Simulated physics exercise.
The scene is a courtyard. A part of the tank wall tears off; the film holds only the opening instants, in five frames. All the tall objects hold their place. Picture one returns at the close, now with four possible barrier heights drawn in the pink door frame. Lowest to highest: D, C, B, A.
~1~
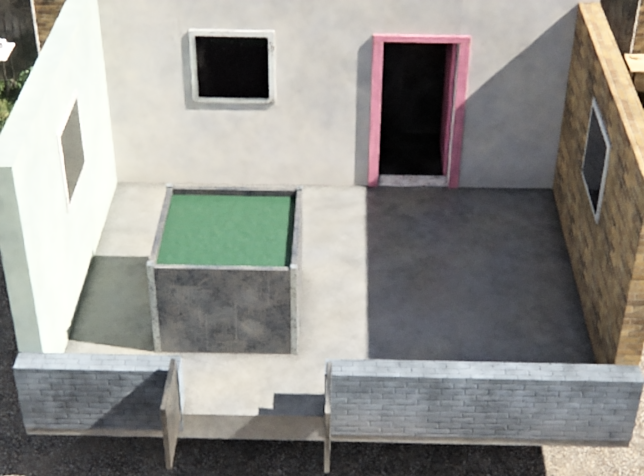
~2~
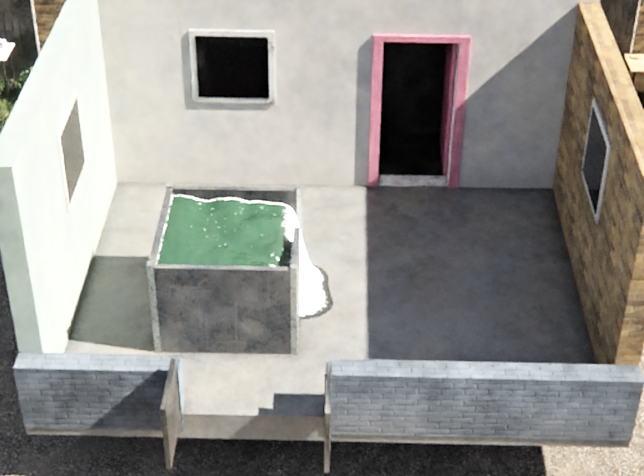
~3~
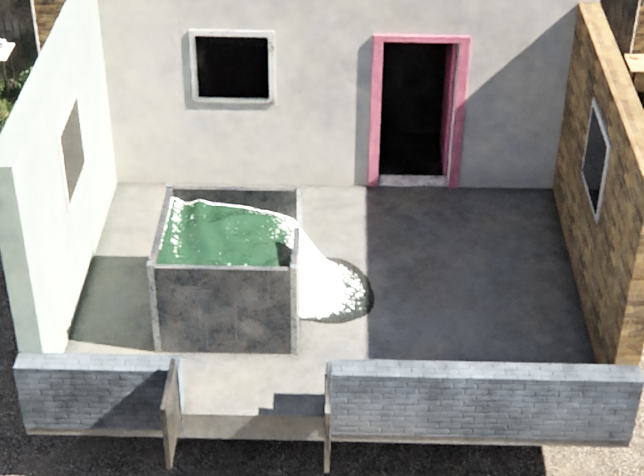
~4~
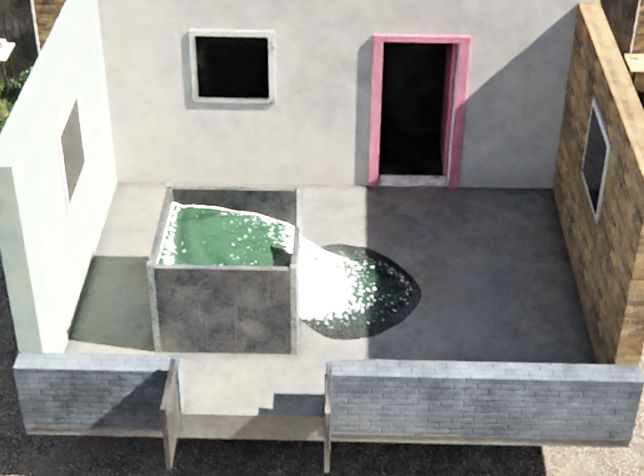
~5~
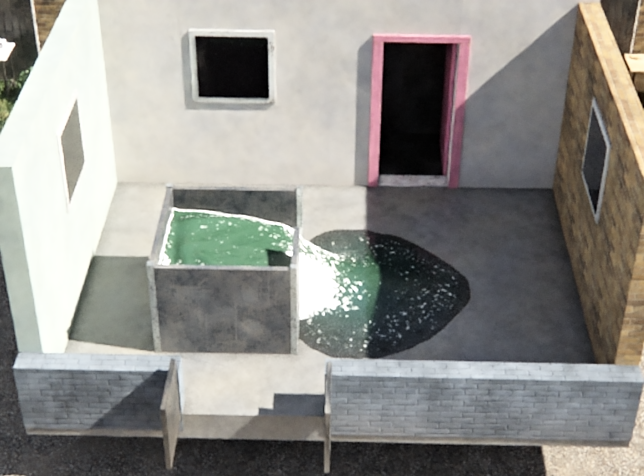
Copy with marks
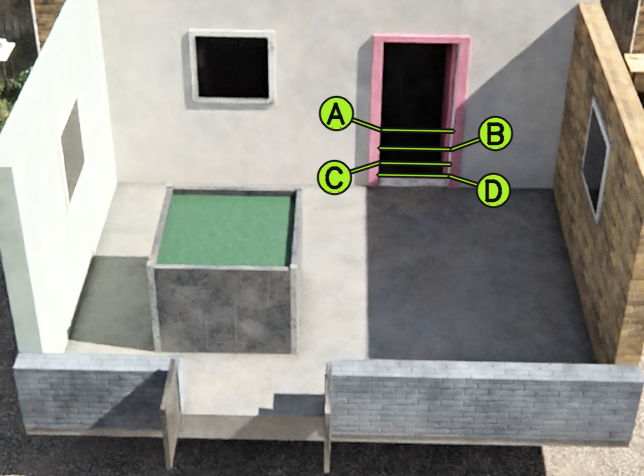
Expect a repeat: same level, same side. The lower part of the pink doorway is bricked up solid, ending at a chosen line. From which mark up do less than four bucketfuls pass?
I would pick mark D.
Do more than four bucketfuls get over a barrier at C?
No, not at all.
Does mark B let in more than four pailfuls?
No.
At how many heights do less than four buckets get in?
All of the four.
On the marked copy, A at (416, 130); B at (415, 148); C at (414, 163); D at (414, 175); from the bottom up D, C, B, A.
For mark A, nothing gets over.
For mark B, nothing gets over.
For mark C, nothing gets over.
For mark D, a splash gets over, under a bucket.
